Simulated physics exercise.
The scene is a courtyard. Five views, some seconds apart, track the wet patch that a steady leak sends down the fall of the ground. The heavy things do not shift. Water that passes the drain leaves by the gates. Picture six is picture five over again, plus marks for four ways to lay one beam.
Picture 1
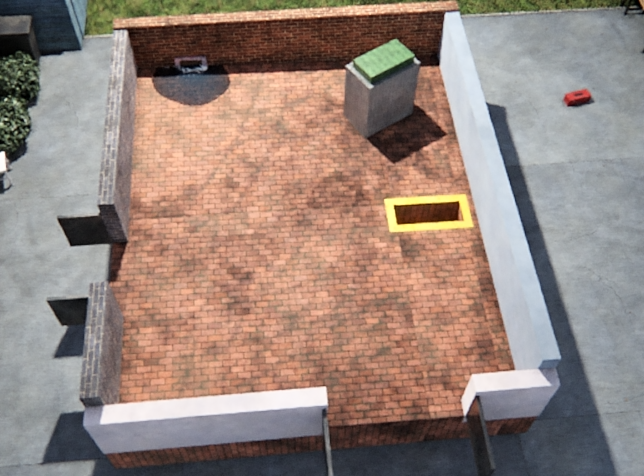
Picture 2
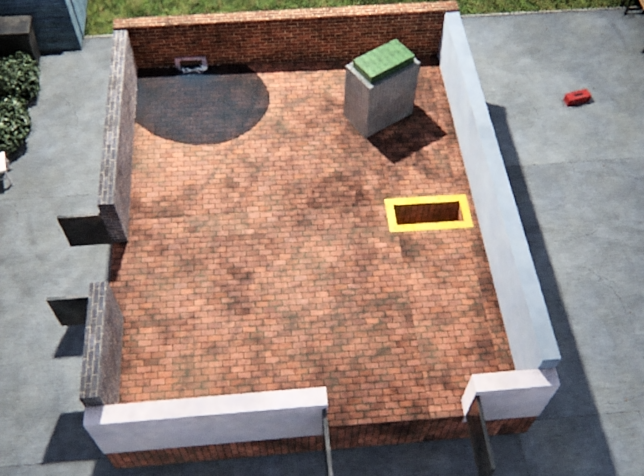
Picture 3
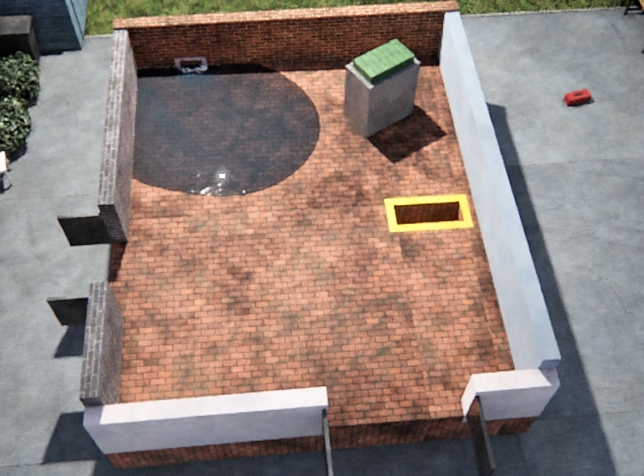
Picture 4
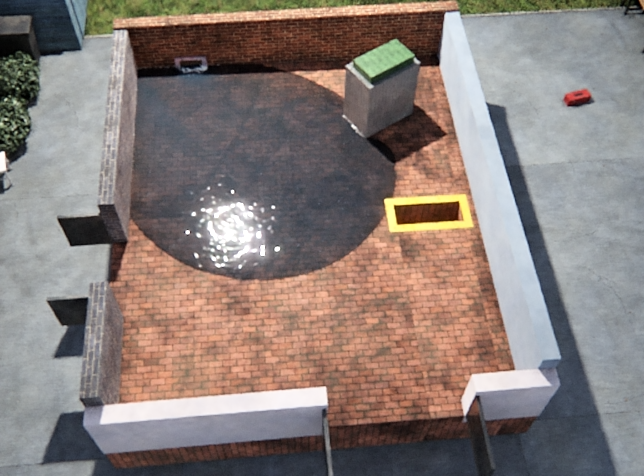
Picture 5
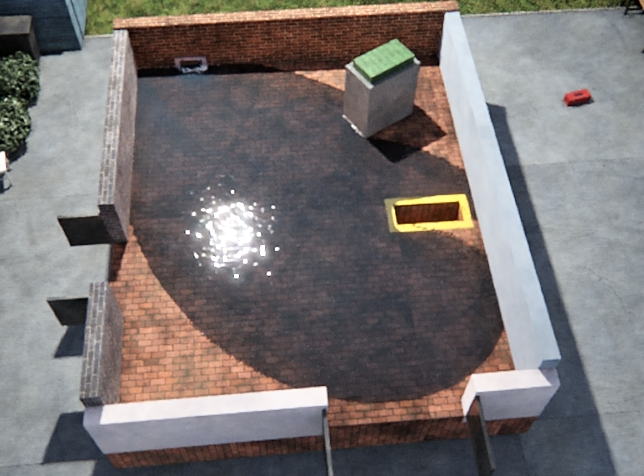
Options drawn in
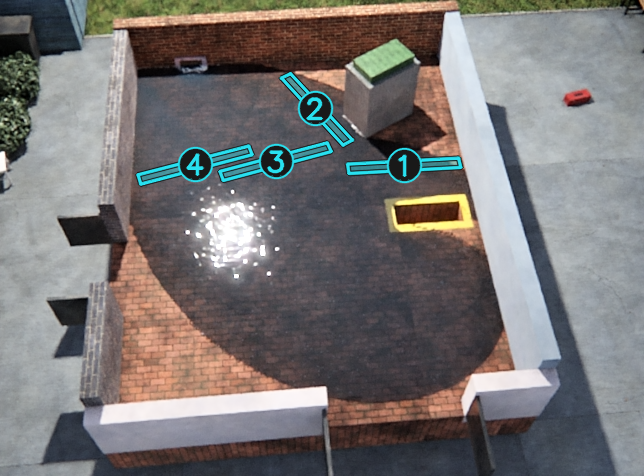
Dark water spread from the small outlet in the top left corner of a walled brick courtyard, widening past the green-topped block until it covered most of the floor and reached the yellow-edged drain.
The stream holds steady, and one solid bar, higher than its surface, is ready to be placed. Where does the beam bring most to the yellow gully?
The answer is position 4.
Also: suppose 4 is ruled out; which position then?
That is position 3.
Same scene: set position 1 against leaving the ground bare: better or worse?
Worse.
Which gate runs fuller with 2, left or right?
The right one.
On the marked copy, 1 from (348, 168) to (459, 162); 2 from (286, 75) to (347, 142); 3 from (221, 175) to (329, 147); 4 from (139, 179) to (250, 150).
For position 1, about 17 % of the stream goes into the yellow gully, about 77 % out by the gates.
For position 2, about 21 % of the stream goes into the yellow gully, about 78 % out by the gates.
For position 3, about 41 % of the stream goes into the yellow gully, about 59 % out by the gates.
For position 4, about 65 % of the stream goes into the yellow gully, about 34 % out by the gates.
